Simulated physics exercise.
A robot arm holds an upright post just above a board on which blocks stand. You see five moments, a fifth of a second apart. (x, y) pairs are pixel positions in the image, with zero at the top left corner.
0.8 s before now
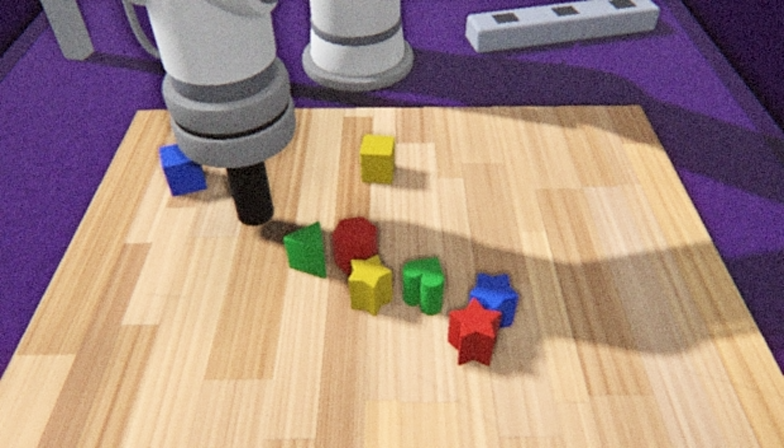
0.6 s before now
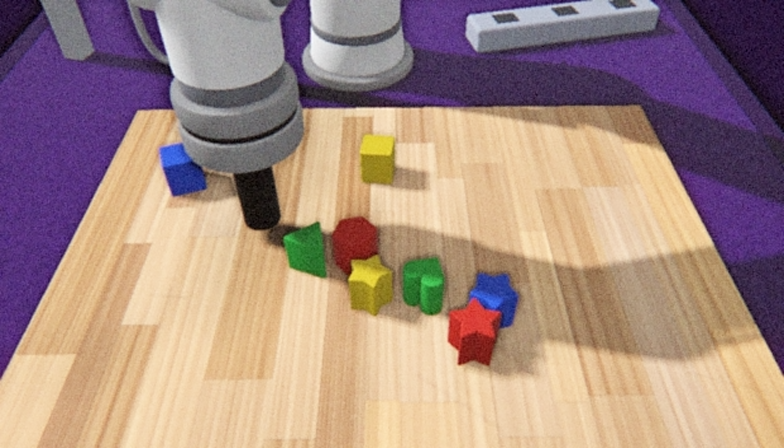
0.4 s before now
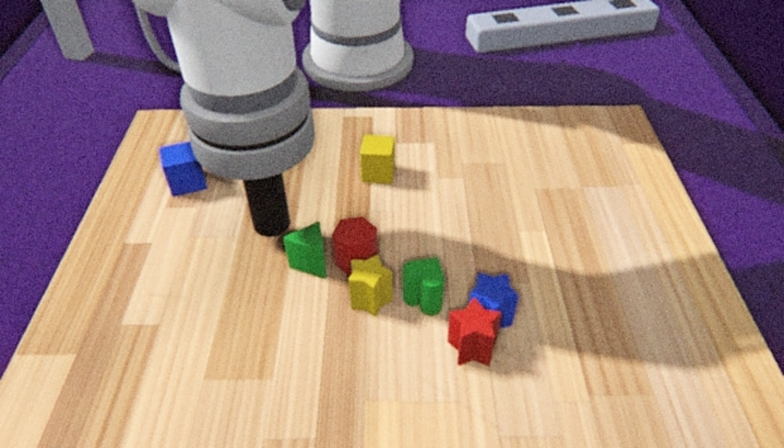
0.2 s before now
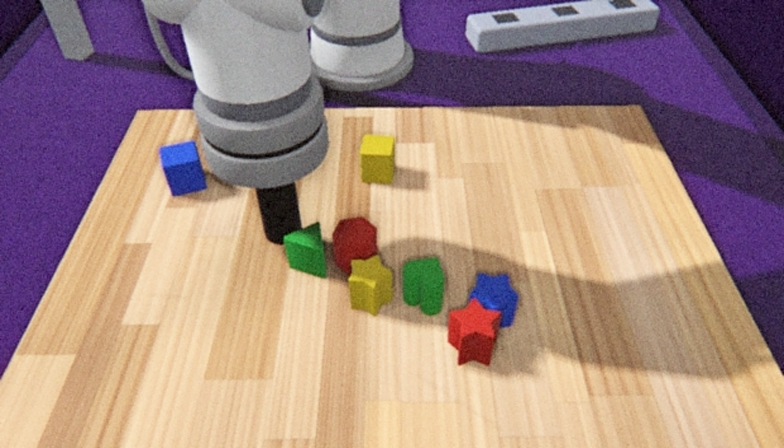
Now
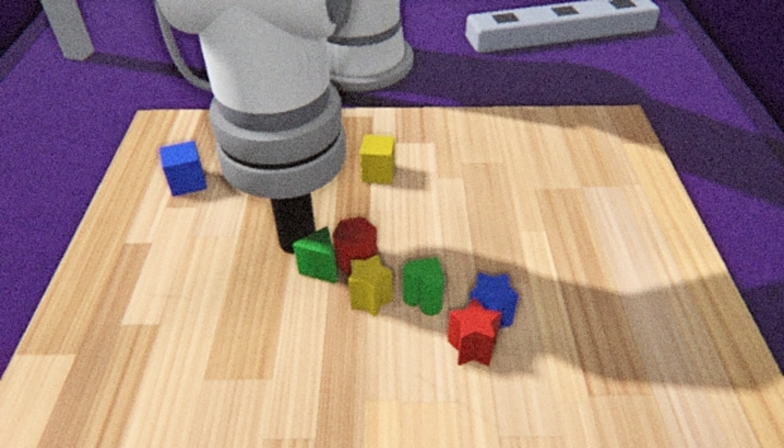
A robot arm moves its black post right and nudges the green triangular block slightly rightward.
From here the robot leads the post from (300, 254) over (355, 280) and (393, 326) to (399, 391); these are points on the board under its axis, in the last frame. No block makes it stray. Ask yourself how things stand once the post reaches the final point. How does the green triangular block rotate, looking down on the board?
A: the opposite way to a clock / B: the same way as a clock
Letter B.
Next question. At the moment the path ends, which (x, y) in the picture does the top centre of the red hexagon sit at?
Just about (396, 236).
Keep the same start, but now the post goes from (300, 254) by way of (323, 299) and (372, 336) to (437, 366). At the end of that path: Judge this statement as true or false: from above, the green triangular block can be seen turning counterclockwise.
True
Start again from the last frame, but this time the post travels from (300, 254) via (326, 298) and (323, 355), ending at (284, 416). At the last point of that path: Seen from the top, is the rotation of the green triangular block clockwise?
The answer is no.
What follows on the original path. One third of the way, post at (355, 268); green triangular block at (365, 276), turned 20° clockwise; red hexagon at (390, 234), turned 95° anticlockwise; yellow star at (400, 284); green heart at (432, 271).
Two thirds of the way, post at (393, 314); green triangular block at (382, 327), turned 60° clockwise; red hexagon at (396, 236), turned 115° anticlockwise; yellow star at (435, 313), turned 90° anticlockwise; green heart at (434, 271), turned 15° anticlockwise.
At the end, post at (399, 379); green triangular block at (377, 396), turned 85° clockwise; red hexagon at (396, 236), turned 115° anticlockwise; yellow star at (440, 325), turned 155° anticlockwise; green heart at (434, 271), turned 15° anticlockwise.
